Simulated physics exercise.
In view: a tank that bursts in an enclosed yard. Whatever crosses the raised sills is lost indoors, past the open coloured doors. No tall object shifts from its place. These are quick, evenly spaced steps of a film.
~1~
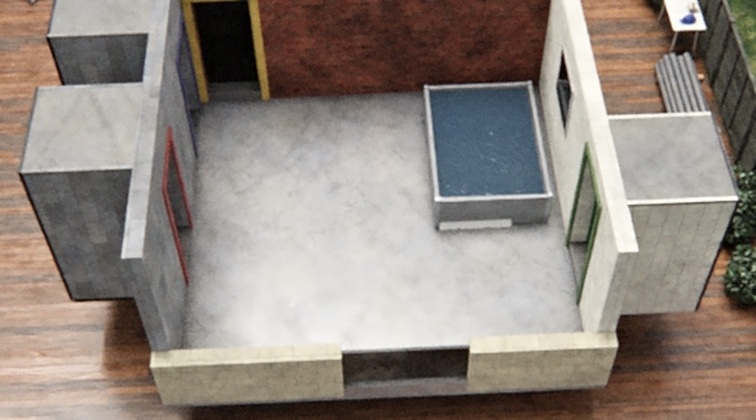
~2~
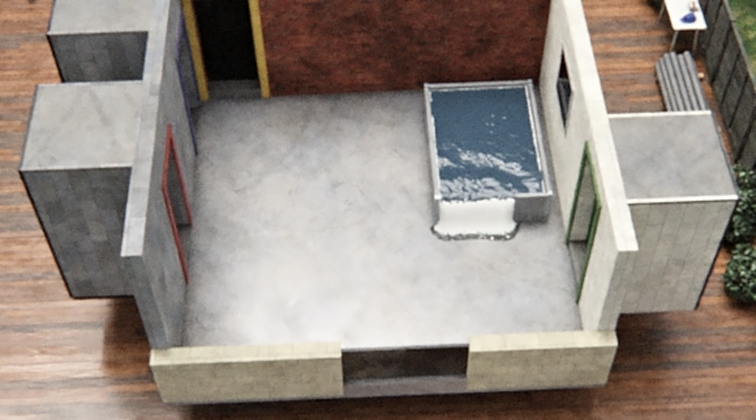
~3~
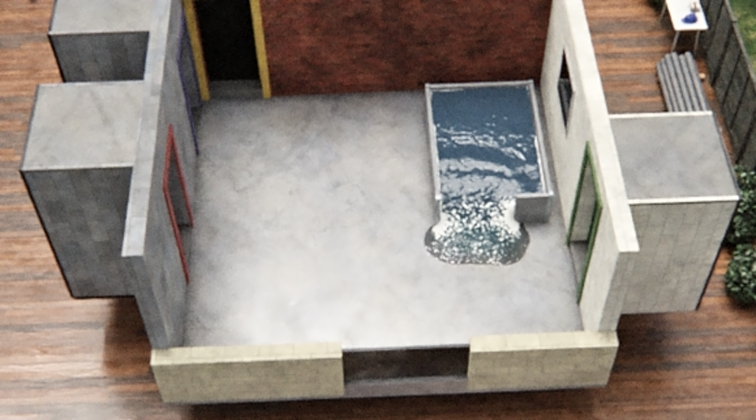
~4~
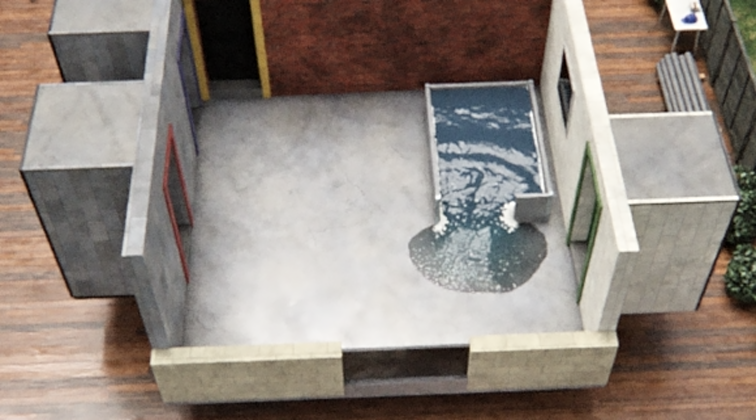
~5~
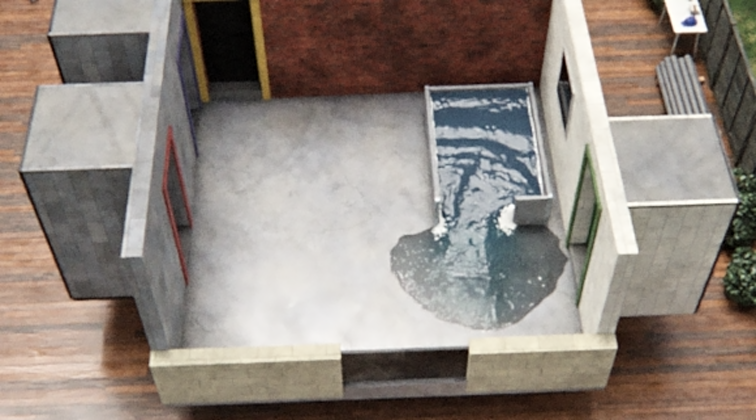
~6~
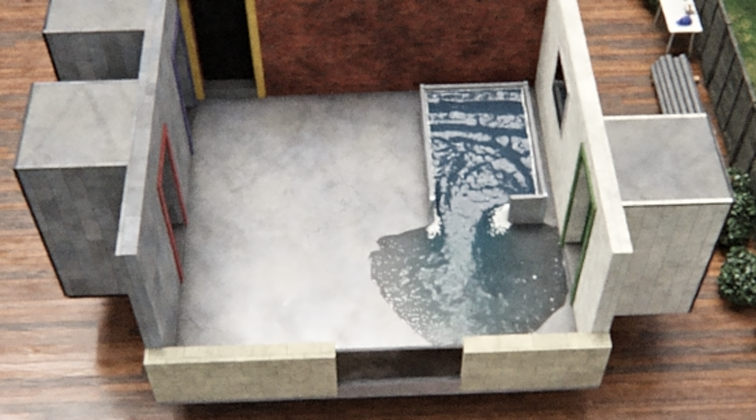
Walled yard with a raised water tank at right, water bursting from its front and spreading in a widening pool across the grey floor.
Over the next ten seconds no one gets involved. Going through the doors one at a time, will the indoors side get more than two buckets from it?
Yellow door: Two buckets at most; green door: Two buckets at most; blue door: More than two buckets; red door: Two buckets at most.
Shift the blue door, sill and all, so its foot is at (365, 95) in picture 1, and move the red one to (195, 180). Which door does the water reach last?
It would be the one in blue, I think.
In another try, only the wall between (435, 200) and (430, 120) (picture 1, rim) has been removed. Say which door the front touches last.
It's the door marked green that comes last.
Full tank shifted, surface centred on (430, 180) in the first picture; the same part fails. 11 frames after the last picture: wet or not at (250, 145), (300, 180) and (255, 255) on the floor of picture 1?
Spared, spared, spared.
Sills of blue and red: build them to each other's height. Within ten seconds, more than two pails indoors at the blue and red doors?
Expected: Blue door remains below; red door tops the limit.
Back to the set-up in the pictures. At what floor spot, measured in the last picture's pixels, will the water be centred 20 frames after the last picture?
My reading is close to (432, 258).
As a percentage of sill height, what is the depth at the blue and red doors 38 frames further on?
Approx. 100 % then 90 %.
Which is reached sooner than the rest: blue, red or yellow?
The answer here is the red one.
A moment on, water covers 25 % of the floor; the yellow door not reached, the green door wet at the sill, nothing in, the blue door not reached, the red door not reached.
Next, water covers 35 % of the floor; the yellow door not reached, the green door wet at the sill, nothing in, the blue door not reached, the red door not reached.
Then, water covers 45 % of the floor; the yellow door not reached, the green door wet at the sill, nothing in, the blue door not reached, the red door wet at the sill, nothing in.
Later, water covers 75 % of the floor; the yellow door wet at the sill, nothing in, the green door wet at the sill, nothing in, the blue door wet at the sill, nothing in, the red door wet at the sill, nothing in.
In the end, water covers 100 % of the floor; the yellow door wet at the sill, nothing in, the green door wet at the sill, nothing in, the blue door over two buckets in, the red door wet at the sill, nothing in.
